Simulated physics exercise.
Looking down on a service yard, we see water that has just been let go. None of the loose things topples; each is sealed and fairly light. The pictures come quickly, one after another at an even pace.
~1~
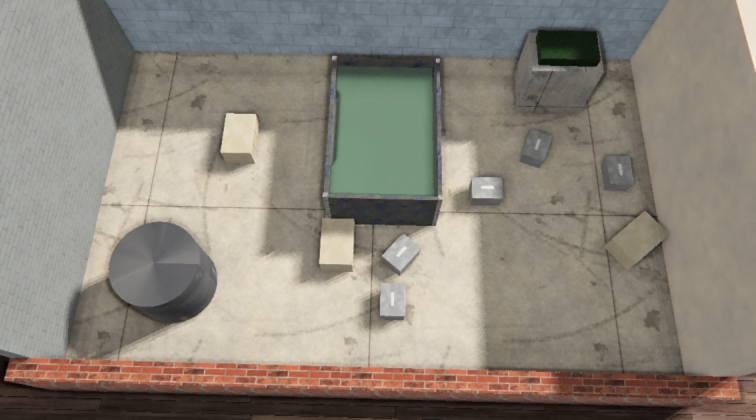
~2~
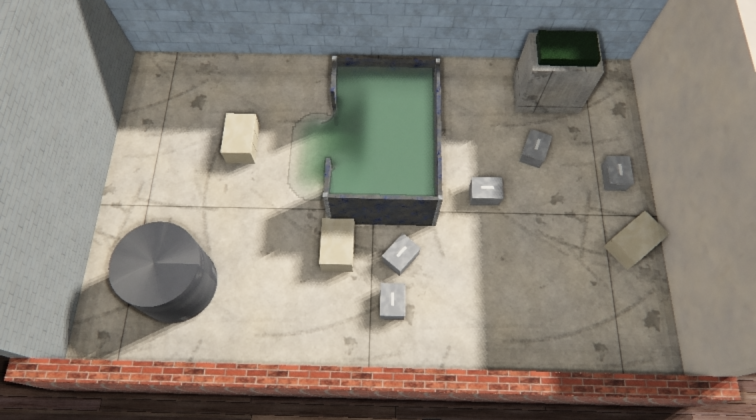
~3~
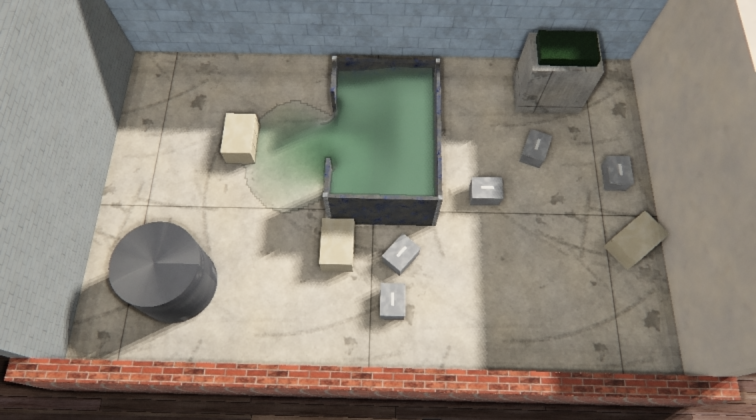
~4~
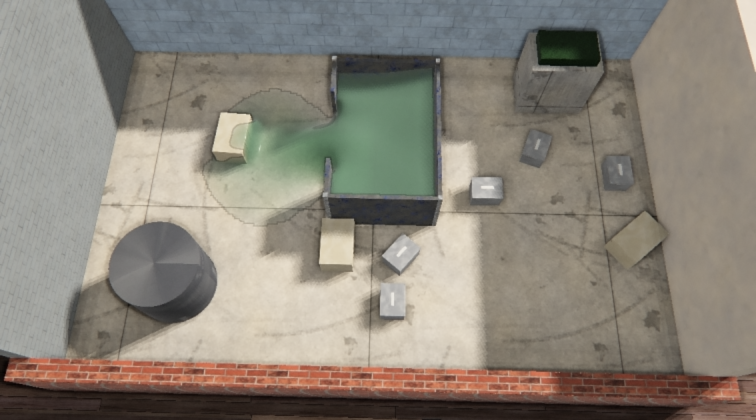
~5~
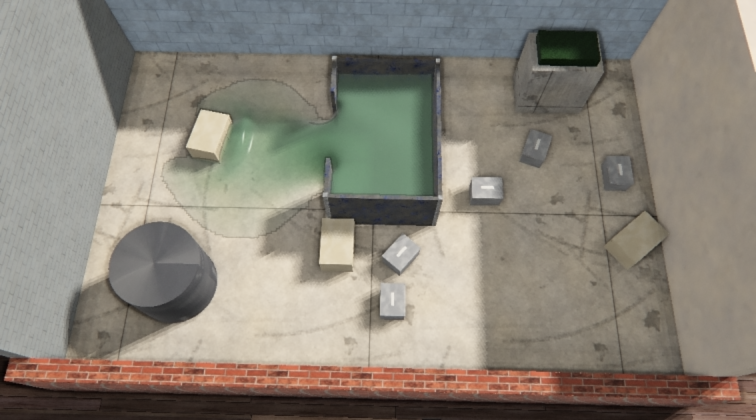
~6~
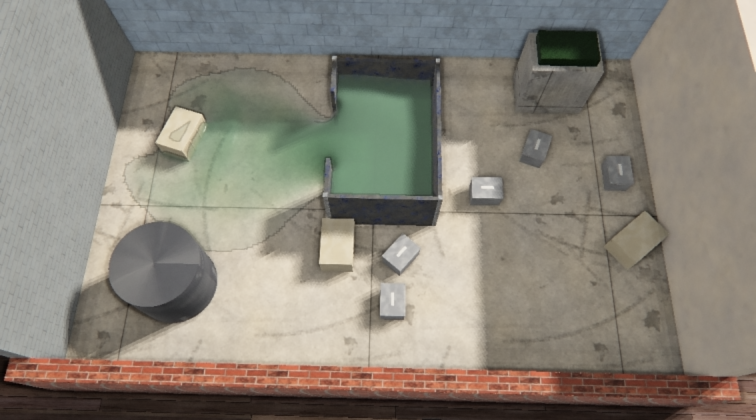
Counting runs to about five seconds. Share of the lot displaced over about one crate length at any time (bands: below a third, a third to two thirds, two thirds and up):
Below a third.
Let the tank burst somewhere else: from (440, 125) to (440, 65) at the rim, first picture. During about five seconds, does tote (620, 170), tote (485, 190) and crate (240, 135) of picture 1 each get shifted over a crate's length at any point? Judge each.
In turn: Cleared that distance, stayed short, stayed short.
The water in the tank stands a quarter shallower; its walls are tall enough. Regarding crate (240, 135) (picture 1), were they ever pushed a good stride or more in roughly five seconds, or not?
Verdict: Shifted that much.
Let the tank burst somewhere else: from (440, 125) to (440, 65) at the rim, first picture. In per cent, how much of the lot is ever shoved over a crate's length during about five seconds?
Estimate: Close to 40 per cent.
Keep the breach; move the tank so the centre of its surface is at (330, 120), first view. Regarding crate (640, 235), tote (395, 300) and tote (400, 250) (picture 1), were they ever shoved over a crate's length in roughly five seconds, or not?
In turn: Under that mark, beyond that mark, under that mark.
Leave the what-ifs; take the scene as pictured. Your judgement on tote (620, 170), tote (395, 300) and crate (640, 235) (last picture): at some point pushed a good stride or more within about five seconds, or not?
Never got far, then went a long way, then never got far.
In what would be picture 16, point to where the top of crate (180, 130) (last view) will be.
I'd expect it around (124, 109).
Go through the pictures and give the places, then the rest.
The first frame shows a crate at (238, 133) rests on the ground; a tote at (538, 145), on the bottom; 0 of 8 have shifted.
The second frame shows a crate at (238, 133) rests on the ground; a tote at (538, 145) rests on the ground; 0 of 8 have shifted.
The third frame shows a crate at (238, 133) rests on the ground; a tote at (538, 145), on the bottom; 0 of 8 have shifted.
The fourth frame shows a crate at (231, 133), on the bottom, close to its start; a tote at (538, 145), on the bottom; 1 of 8 have shifted.
The fifth frame shows a crate at (208, 131), on the bottom, a stride from its start; a tote at (538, 145) rests on the ground; 1 of 8 have shifted.
The sixth frame shows a crate at (179, 129) rests on the ground, a stride from its start; a tote at (538, 145), on the bottom; 1 of 8 have shifted.
A moment on, 1 of 8 are well off their spots; 0 afloat.
Next, 1 of 8 are well off their spots; 1 afloat.
Later, 1 of 8 are well off their spots; 1 afloat.
In the end, 2 of 8 are well off their spots, and 2 have been at some point; 1 afloat.
